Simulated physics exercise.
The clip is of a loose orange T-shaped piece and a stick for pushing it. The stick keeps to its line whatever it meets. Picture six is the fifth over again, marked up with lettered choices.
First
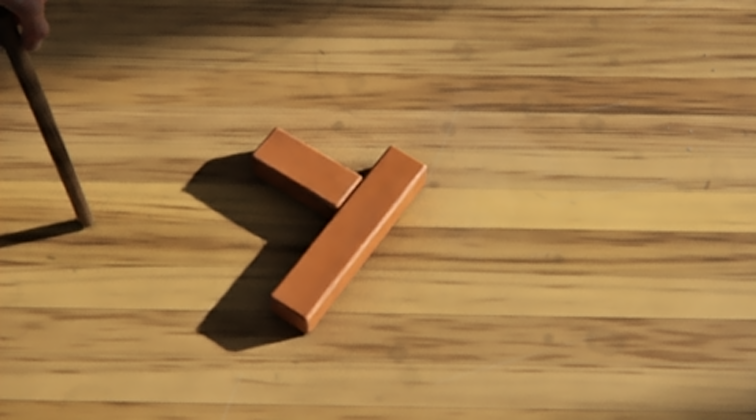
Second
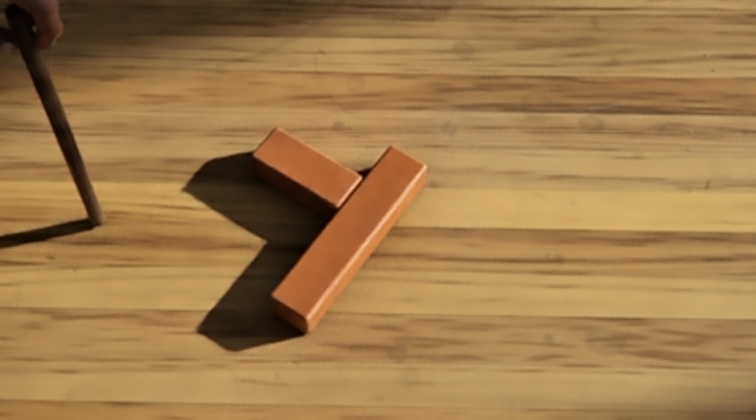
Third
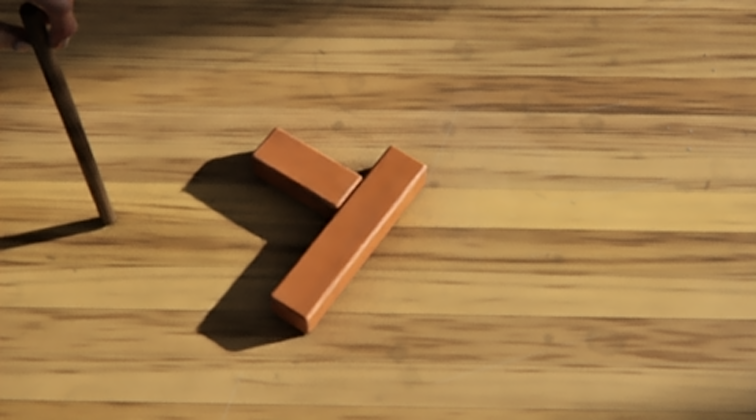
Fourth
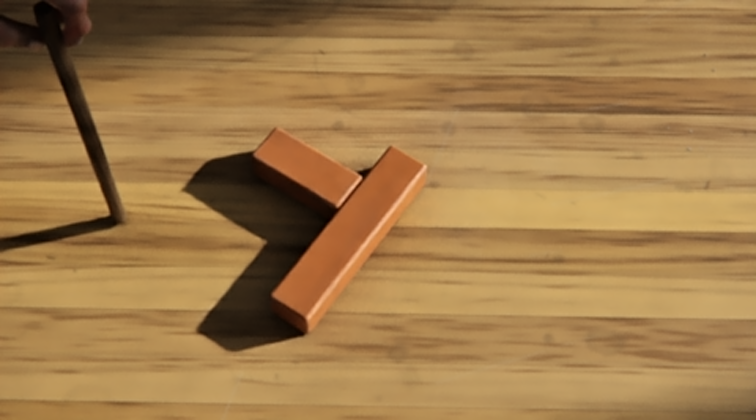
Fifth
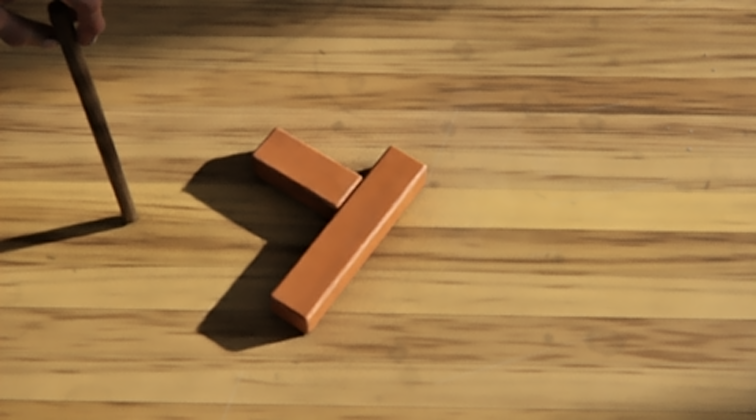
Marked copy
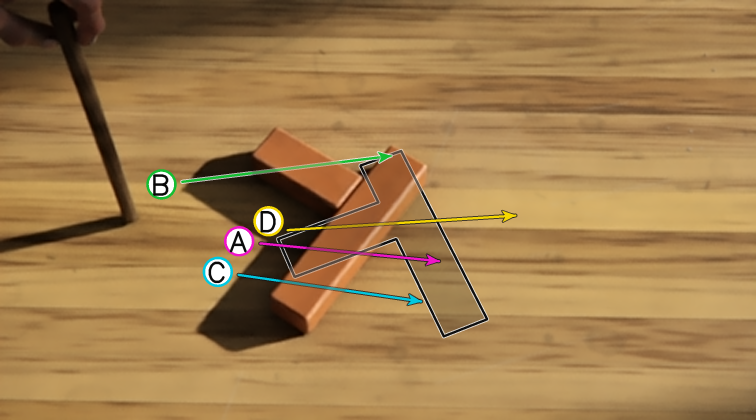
A hand moving a dark stick slowly rightward across a wooden surface, while an orange T-shaped piece lies still.
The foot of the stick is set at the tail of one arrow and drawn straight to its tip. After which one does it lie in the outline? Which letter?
The stick should follow C.
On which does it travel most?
That is D.
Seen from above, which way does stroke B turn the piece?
It turns clockwise.
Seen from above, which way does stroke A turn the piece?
It turns anticlockwise.
On the marked copy, A from (260, 243) to (439, 261); B from (182, 182) to (391, 156); C from (239, 275) to (421, 301); D from (288, 230) to (516, 216).
Taking C. A third of the way, foot of the stick (305, 285), piece (361, 230).
Two thirds of the way, foot of the stick (372, 295), piece (401, 228).
When it is over, foot of the stick (421, 302), piece (425, 223); it fills the outline.
As for the rest, A leaves the piece out of the outline, at (461, 220); B leaves the piece out of the outline, at (383, 215); D leaves the piece out of the outline, at (549, 210).
